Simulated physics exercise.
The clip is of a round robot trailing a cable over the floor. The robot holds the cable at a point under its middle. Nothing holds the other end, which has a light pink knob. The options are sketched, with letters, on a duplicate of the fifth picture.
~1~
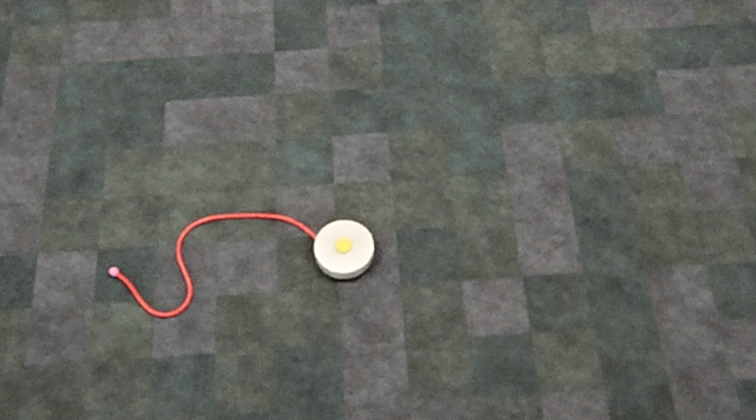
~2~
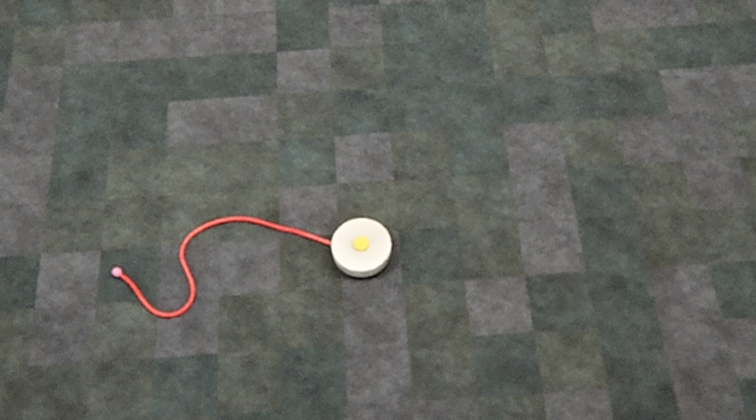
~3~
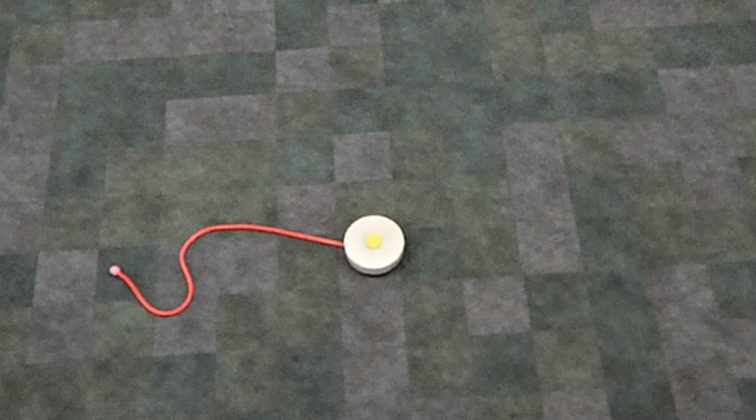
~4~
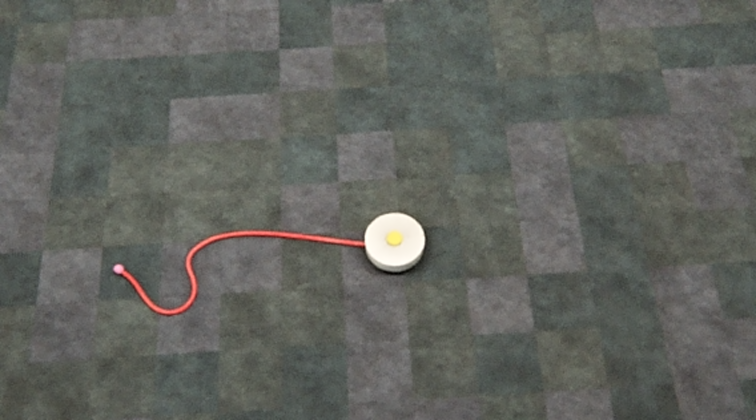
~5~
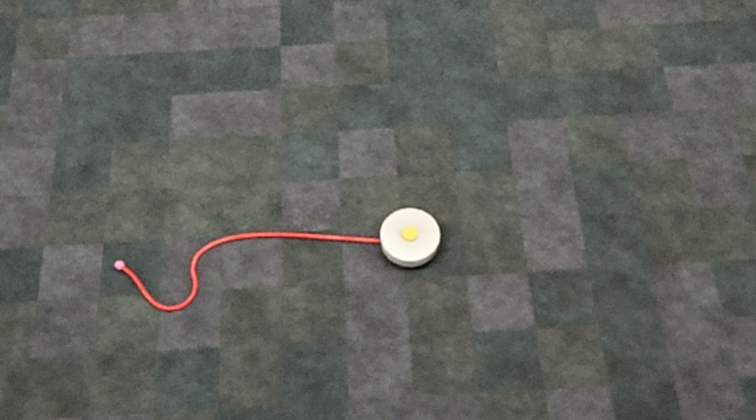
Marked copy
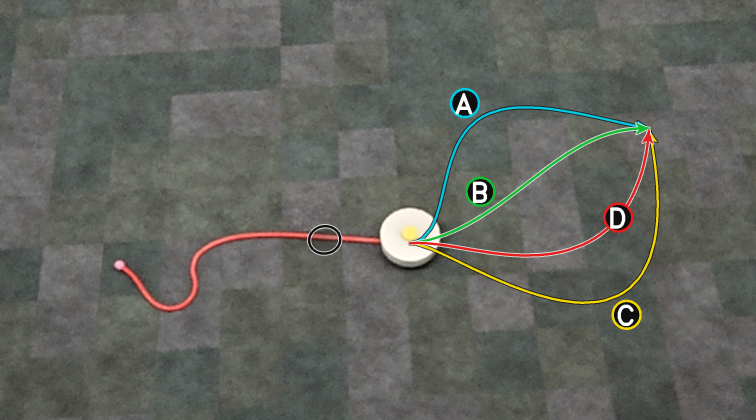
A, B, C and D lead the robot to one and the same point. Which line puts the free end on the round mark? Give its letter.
Take B.
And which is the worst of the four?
Route C.
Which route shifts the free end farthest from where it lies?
That is C.
On the marked copy, A from (410, 243) via (483, 116) to (649, 129); B from (410, 243) via (529, 182) to (649, 129); C from (410, 243) via (618, 296) to (649, 130); D from (410, 243) via (582, 245) to (649, 130); the ring at (325, 240).
Taking B. A third of the way, robot (506, 195), middle of the cable (331, 250), free end (151, 275).
Two thirds of the way, robot (585, 139), middle of the cable (426, 210), free end (256, 259).
When it is over, robot (651, 123), middle of the cable (489, 182), free end (327, 239); the free end is on the ring.
As for the rest, A leaves the free end at (320, 211); C leaves the free end at (362, 278); D leaves the free end at (344, 261).
